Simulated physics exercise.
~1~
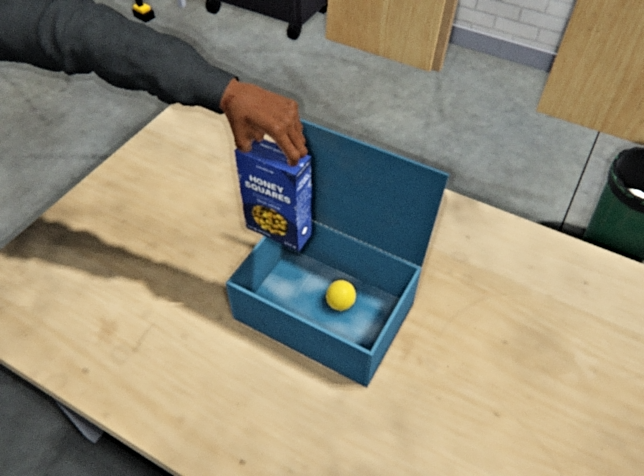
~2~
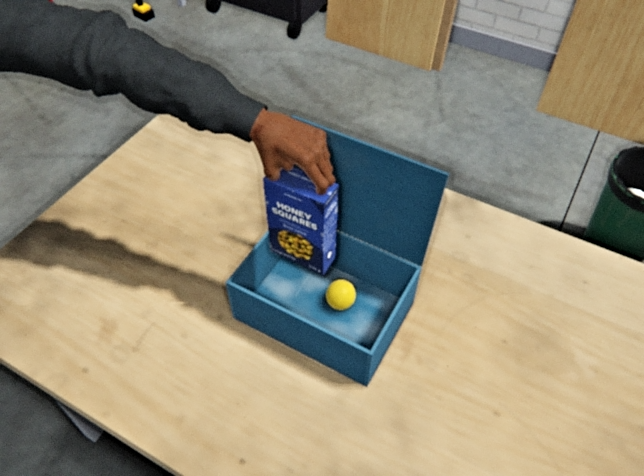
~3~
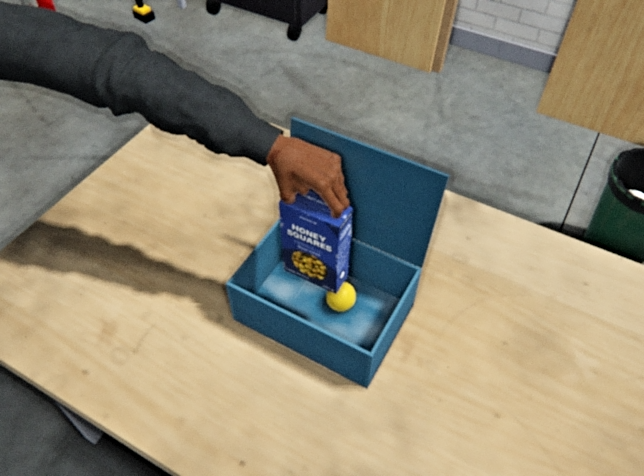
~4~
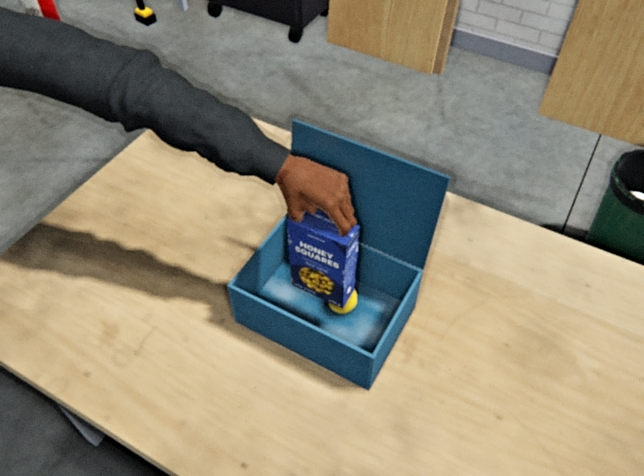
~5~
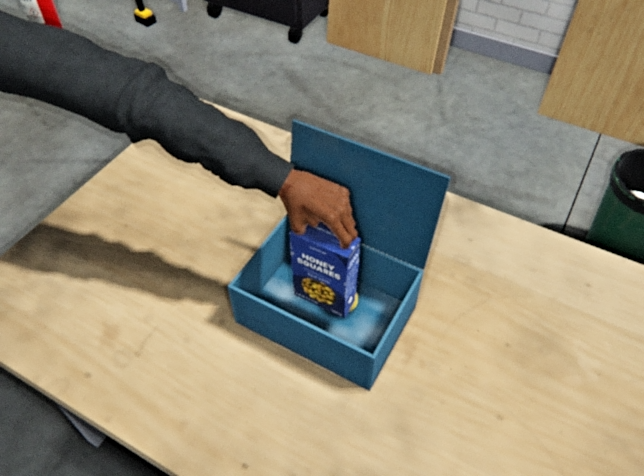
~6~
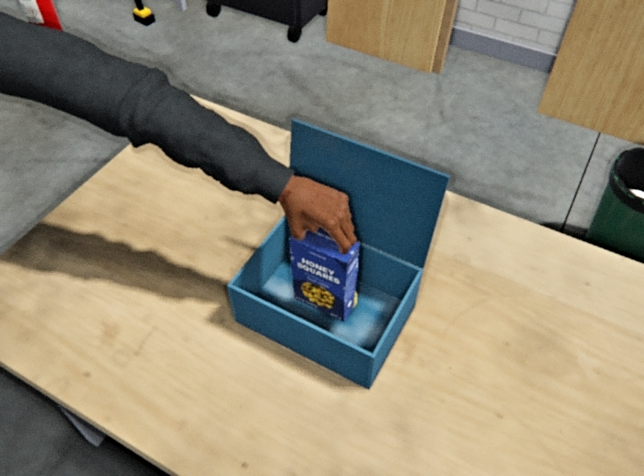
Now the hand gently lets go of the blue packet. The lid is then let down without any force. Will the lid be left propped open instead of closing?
Most likely the lid will not meet the rim.
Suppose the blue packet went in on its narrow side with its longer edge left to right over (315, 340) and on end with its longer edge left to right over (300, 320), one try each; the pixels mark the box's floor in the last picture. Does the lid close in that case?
Lid: First try closed, second try open.
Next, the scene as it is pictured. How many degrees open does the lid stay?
Near 30° up from the rim.
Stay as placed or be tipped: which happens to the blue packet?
Result: The blue packet remains as it was set.
Then, 0.90 s after the last picture, lid starting down; blue packet slid about its own width near (321, 307); yellow lemon rolled a little.
Then, 1.50 s after the last picture, lid 66° above the rim; blue packet slid about its own width near (321, 307); yellow lemon rolled a little.
At rest, lid 32° above the rim; moved from the start, blue packet; yellow lemon in place. Seen from the same camera at the end, blue packet near (321, 307).
